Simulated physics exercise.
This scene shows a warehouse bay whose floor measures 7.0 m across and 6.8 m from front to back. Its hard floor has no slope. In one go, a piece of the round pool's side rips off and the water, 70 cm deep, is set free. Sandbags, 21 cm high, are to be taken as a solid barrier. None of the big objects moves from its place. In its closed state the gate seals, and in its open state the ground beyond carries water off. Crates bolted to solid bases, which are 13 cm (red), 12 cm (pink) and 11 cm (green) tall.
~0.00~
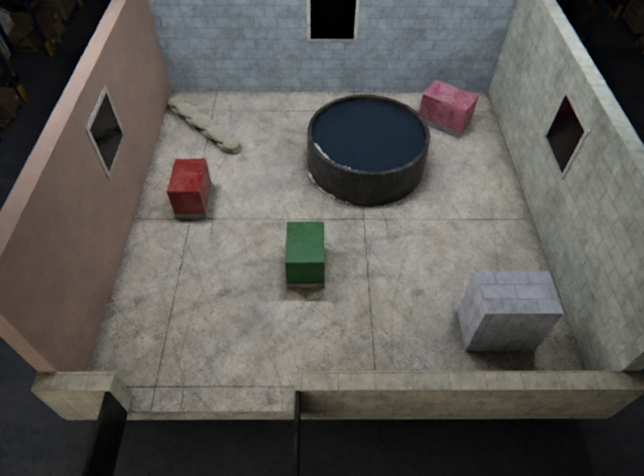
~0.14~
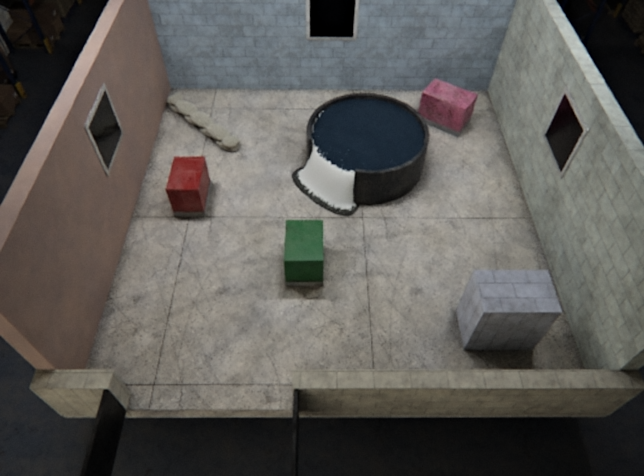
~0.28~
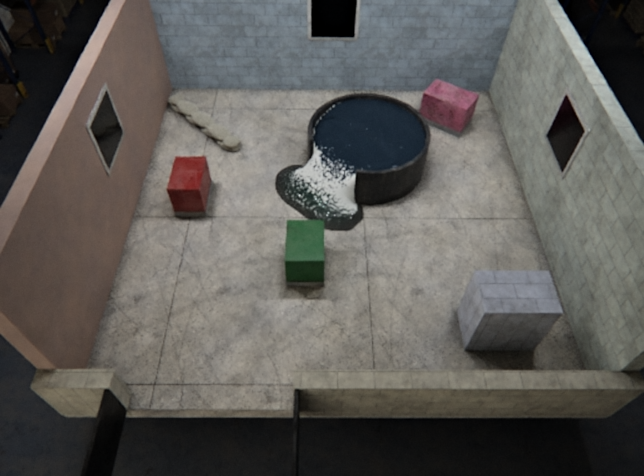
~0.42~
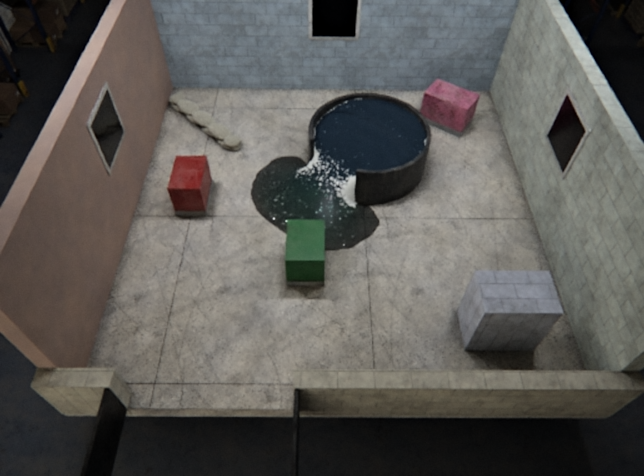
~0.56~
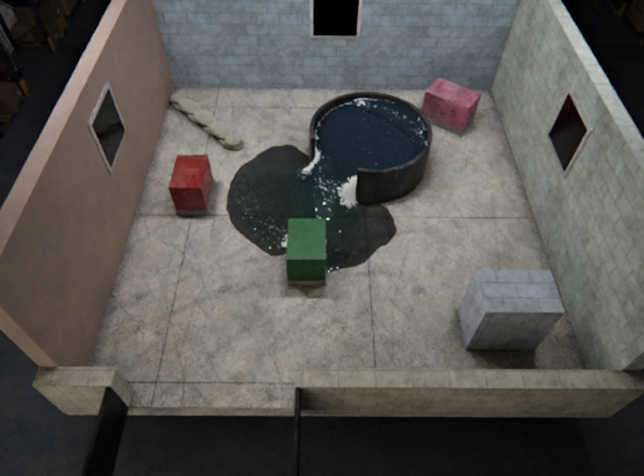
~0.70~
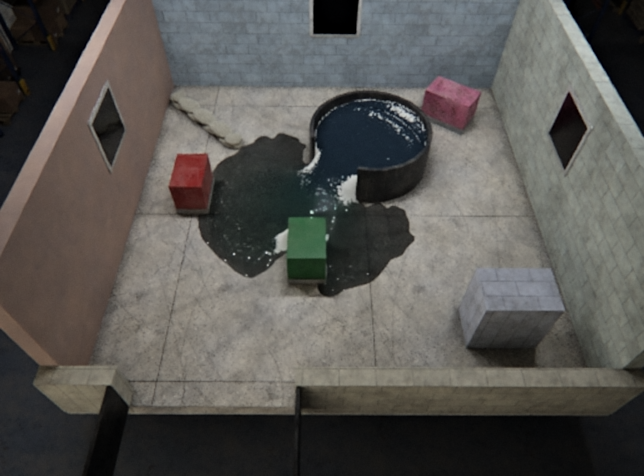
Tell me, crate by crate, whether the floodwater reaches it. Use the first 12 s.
Red crate: Reached, pink crate: Not reached, green crate: Reached.
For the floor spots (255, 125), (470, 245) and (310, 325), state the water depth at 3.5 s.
Reading - approx. 0 / 1 / 1 cm.
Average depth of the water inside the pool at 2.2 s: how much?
Roughly 33 centimetres.
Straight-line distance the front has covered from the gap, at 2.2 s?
Roughly 5.0 metres out.
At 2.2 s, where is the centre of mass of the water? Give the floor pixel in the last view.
Around (297, 207).
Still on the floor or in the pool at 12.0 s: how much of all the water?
72 %.
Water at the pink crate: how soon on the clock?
Pink: 9.5 s.
After 1.4 s water covers 30 % of the floor and is deepest (38 cm) near (312, 241); red plinth reached, pink plinth not reached, green plinth reached.
After 2.2 s water covers 40 % of the floor and is deepest (43 cm) near (83, 387); red plinth reached, pink plinth not reached, green plinth reached.
After 3.5 s water covers 50 % of the floor and is deepest (28 cm) near (83, 387); red plinth reached, pink plinth not reached, green plinth reached.
After 7.0 s water covers 70 % of the floor and is deepest (12 cm) near (140, 200); red plinth reached, pink plinth not reached, green plinth reached.
After 12.0 s water covers 95 % of the floor and is deepest (6 cm) near (312, 241); highest at the red plinth 28 cm, highest at the pink plinth 6 cm, highest at the green plinth 37 cm.
